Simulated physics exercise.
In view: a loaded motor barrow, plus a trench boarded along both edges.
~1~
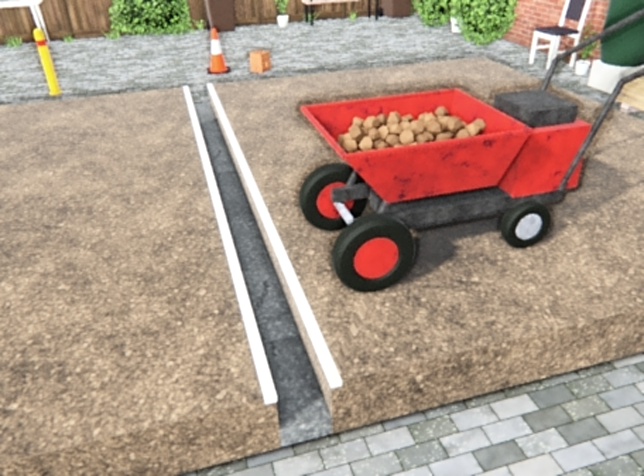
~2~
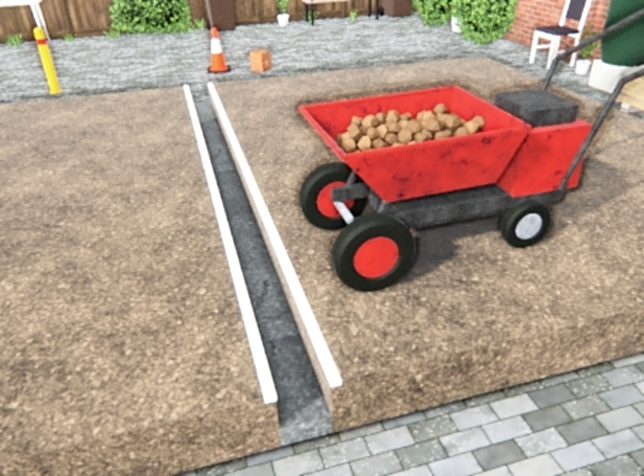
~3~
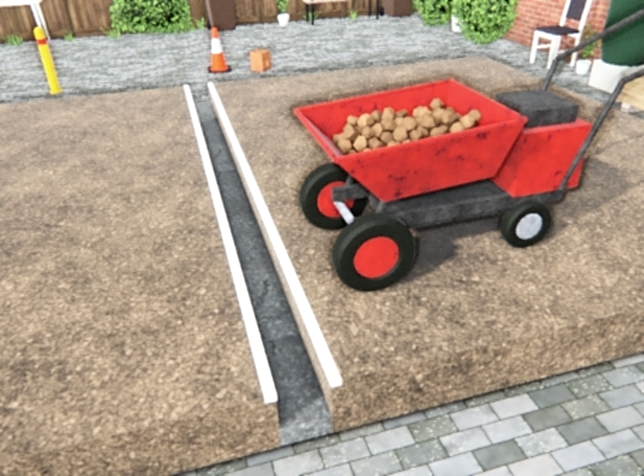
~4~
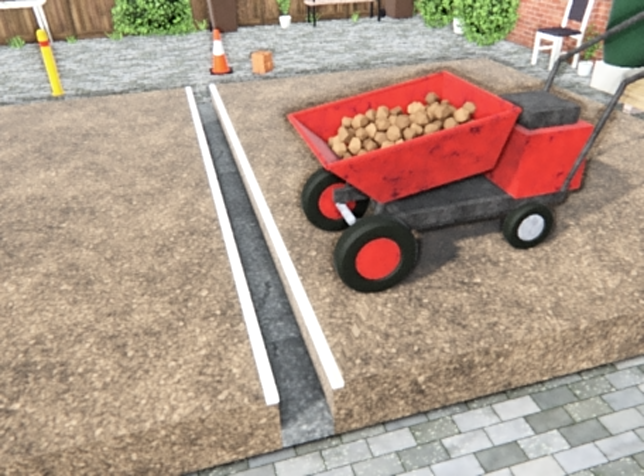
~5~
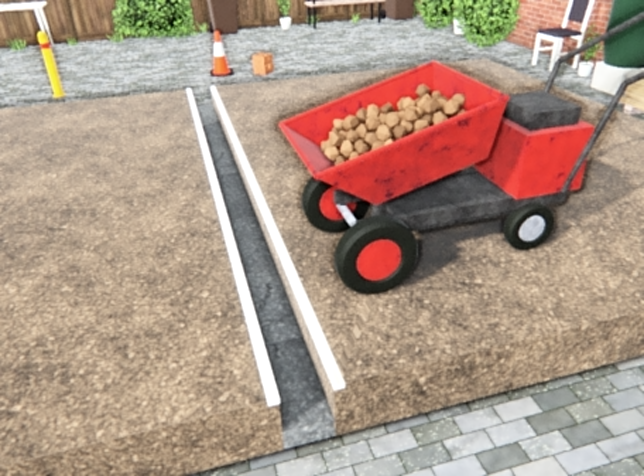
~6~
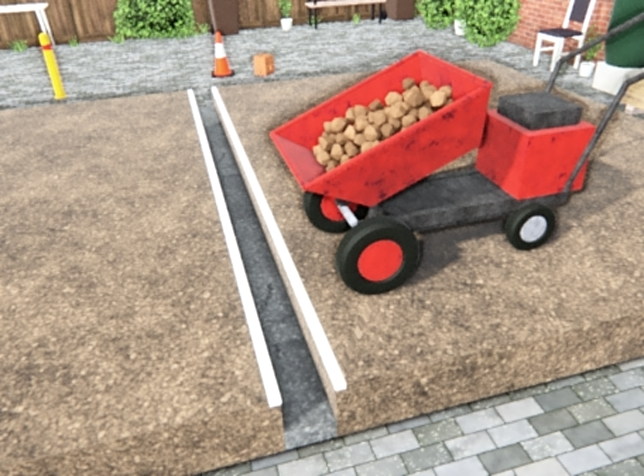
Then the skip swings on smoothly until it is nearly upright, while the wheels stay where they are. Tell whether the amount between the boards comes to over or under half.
It comes to under half.
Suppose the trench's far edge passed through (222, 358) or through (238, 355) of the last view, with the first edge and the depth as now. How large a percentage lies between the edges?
First one: 70 per cent; second one: 50 per cent.
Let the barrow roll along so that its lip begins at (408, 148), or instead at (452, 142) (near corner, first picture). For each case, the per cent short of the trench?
10 % for the first, 50 % for the second.
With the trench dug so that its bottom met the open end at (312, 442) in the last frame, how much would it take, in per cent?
I'd put it at about 10 in a hundred.
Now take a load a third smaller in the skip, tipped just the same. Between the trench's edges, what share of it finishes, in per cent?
I'd reckon close to 20 in every hundred.
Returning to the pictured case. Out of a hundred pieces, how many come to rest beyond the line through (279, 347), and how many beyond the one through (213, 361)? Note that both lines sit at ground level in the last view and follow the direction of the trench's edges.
Around 80 per cent for the first, and 50 per cent for the second.
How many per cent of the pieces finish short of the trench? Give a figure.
Roughly 0 in a hundred.
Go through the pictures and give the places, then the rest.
Lip of the skip at (345, 157), level; top of the load at (407, 128), clay clods; first edge of the trench at (316, 334); far edge at (257, 347), the trench under half as wide as the skip, and about as deep as wide, in the first picture.
Lip of the skip at (343, 157), tipped barely; top of the load at (425, 136), in the second picture.
Lip of the skip at (337, 160), tipped barely; top of the load at (432, 122), in the third picture.
Lip of the skip at (329, 167), tipped a little; top of the load at (431, 124), in the fourth picture.
Lip of the skip at (317, 177), tipped clearly; top of the load at (437, 117), in the fifth picture.
Lip of the skip at (305, 188), tipped clearly; top of the load at (425, 109); first edge of the trench at (320, 337); far edge at (261, 350), in the sixth picture.
Soon after the last picture, skip tipped steeply; all in the skip.
A little later, skip tipped right over; about half in the skip; a stray few in or heaped over the trench; about half beyond it; a stray few falling.
Later still, skip tipped right over; a small part in the skip; a small part in or heaped over the trench; most beyond it.
At rest, skip tipped right over; a small part in the skip; a small part in or heaped over the trench; most beyond it.
